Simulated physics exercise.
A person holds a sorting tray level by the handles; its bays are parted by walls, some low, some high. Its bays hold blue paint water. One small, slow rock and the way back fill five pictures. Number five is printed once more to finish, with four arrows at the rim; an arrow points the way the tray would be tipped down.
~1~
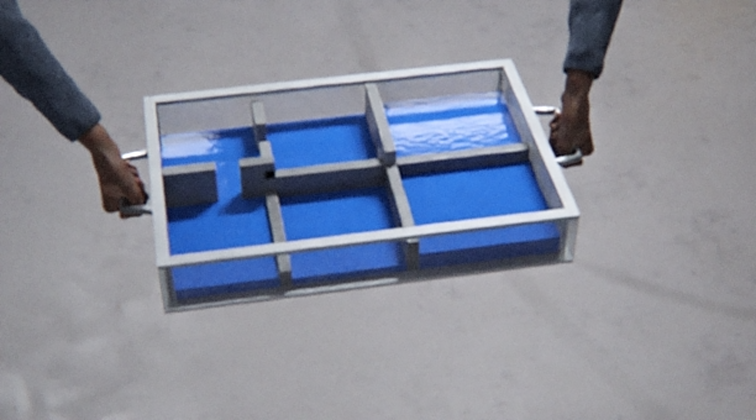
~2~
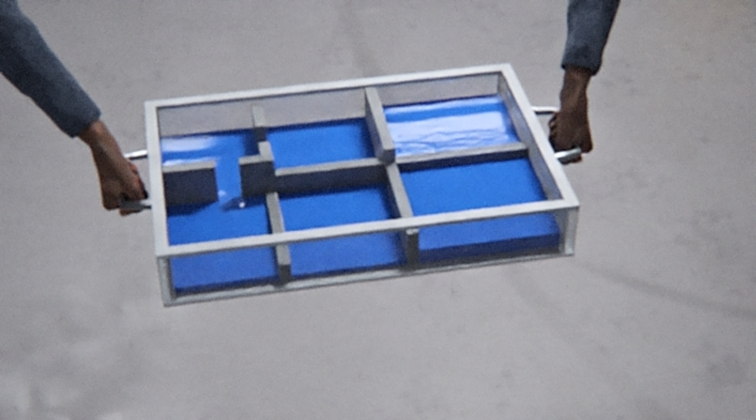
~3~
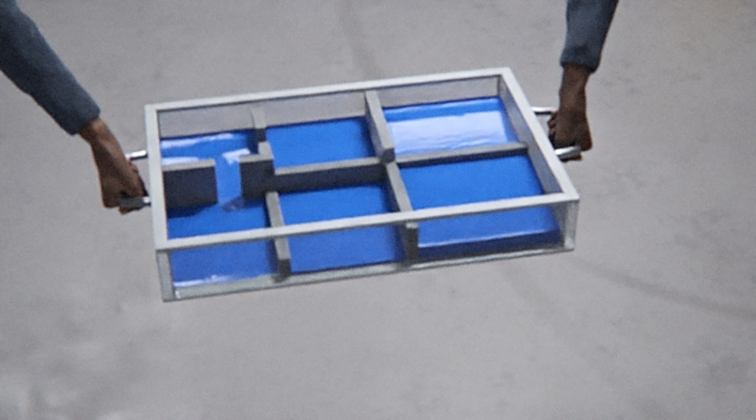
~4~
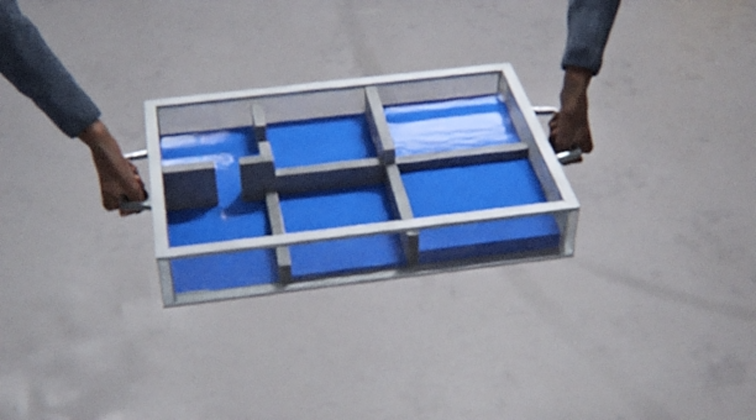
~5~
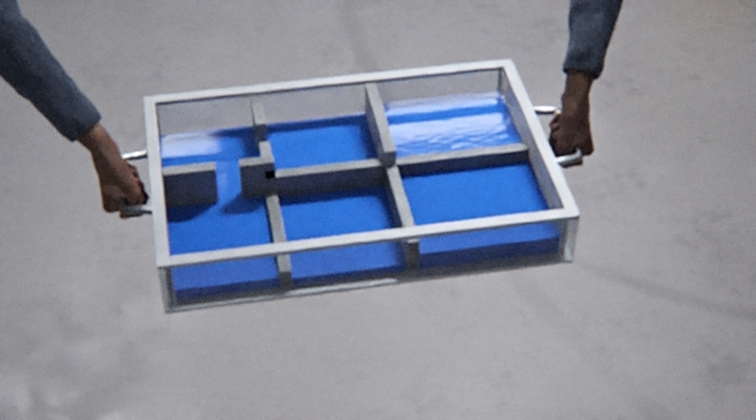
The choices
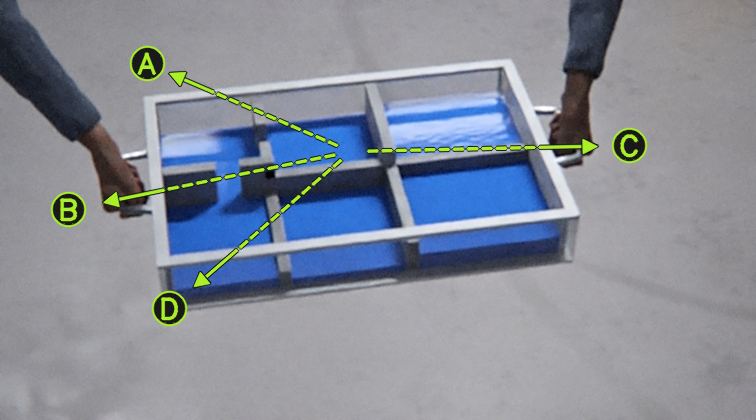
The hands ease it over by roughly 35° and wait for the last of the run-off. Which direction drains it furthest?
Take D.
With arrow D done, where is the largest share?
The front left bay.
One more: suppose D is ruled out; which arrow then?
A.
On the marked copy, A ends at (174, 75); B ends at (108, 201); C ends at (592, 146); D ends at (198, 283).
With A, about 28 % stays in the tray, the largest part in the back left bay.
With B, about 47 % stays in the tray, the largest part in the front left bay.
With C, about 47 % stays in the tray, the largest part in the front right bay.
With D, about 22 % stays in the tray, the largest part in the front left bay.
